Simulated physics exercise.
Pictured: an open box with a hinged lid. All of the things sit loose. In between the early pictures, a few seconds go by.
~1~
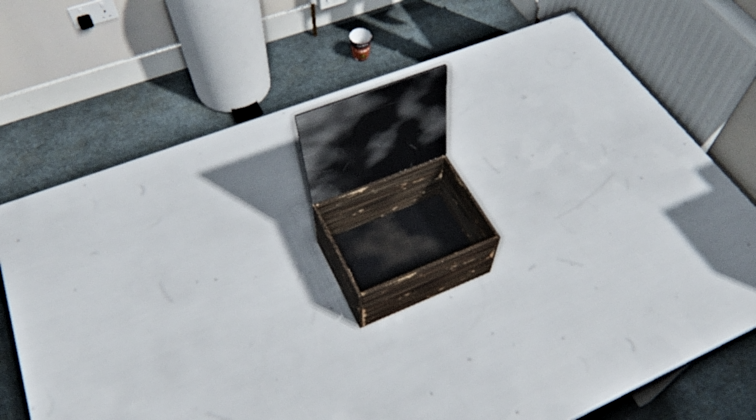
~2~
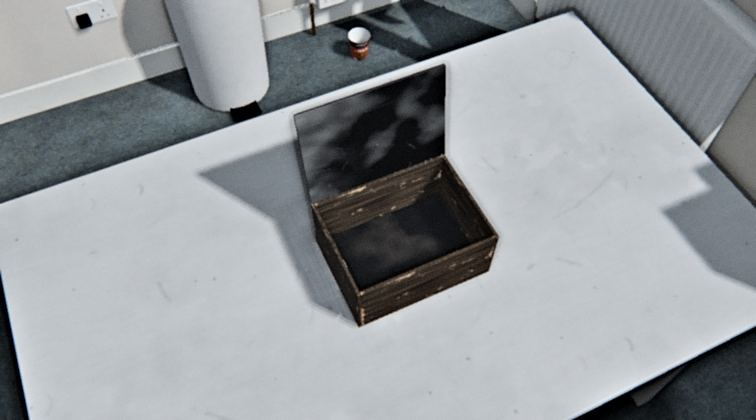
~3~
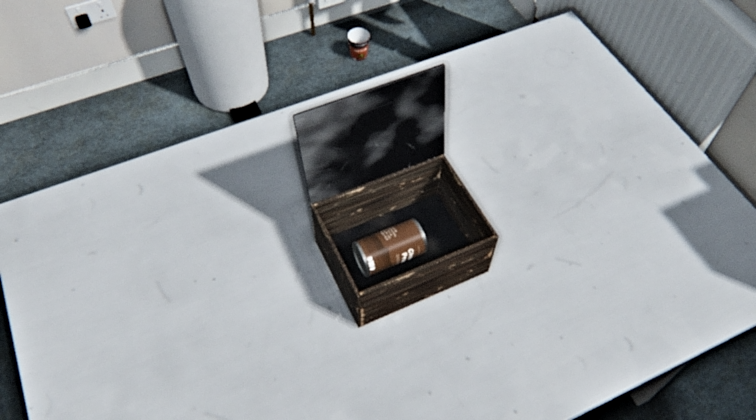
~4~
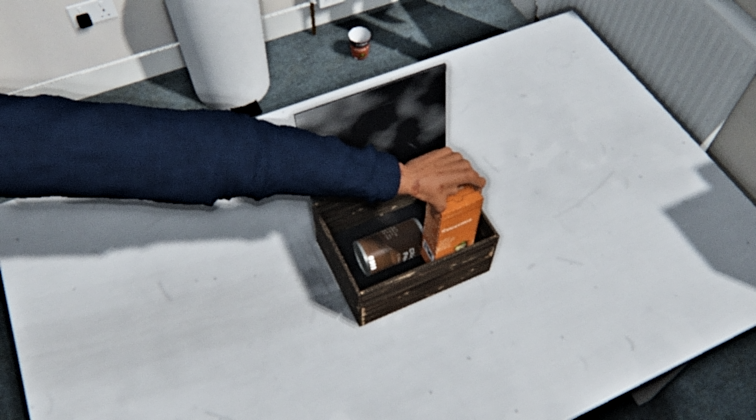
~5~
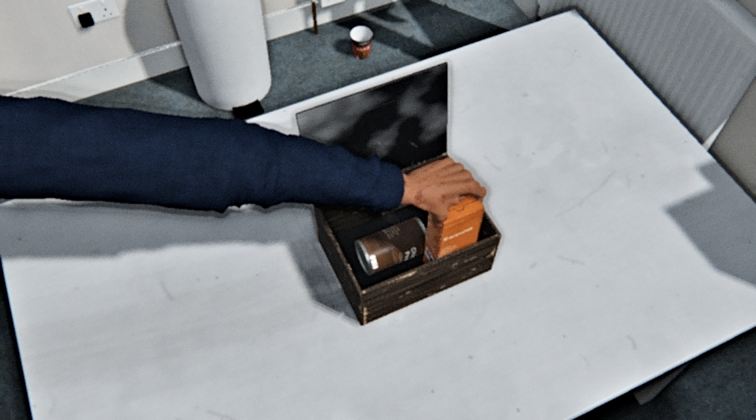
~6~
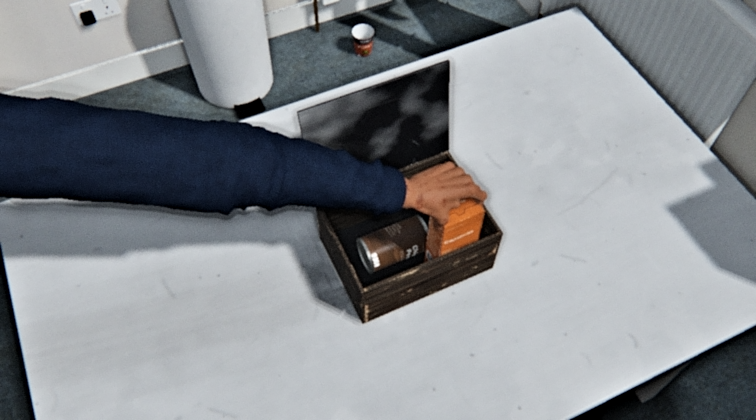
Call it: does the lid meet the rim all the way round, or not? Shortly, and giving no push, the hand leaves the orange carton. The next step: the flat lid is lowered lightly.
It does not meet the rim all the way round.
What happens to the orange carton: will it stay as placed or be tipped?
At the finish it holds its orientation.
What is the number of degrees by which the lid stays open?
The lid sits around 30° above the rim.
Then, 1.10 s after the last picture, lid starting down.
Then, 1.50 s after the last picture, lid 65° above the rim.
Then, 1.80 s after the last picture, lid 39° above the rim.
At rest, lid 30° above the rim; both in place. Seen from the same camera at the end, orange carton near (452, 239).
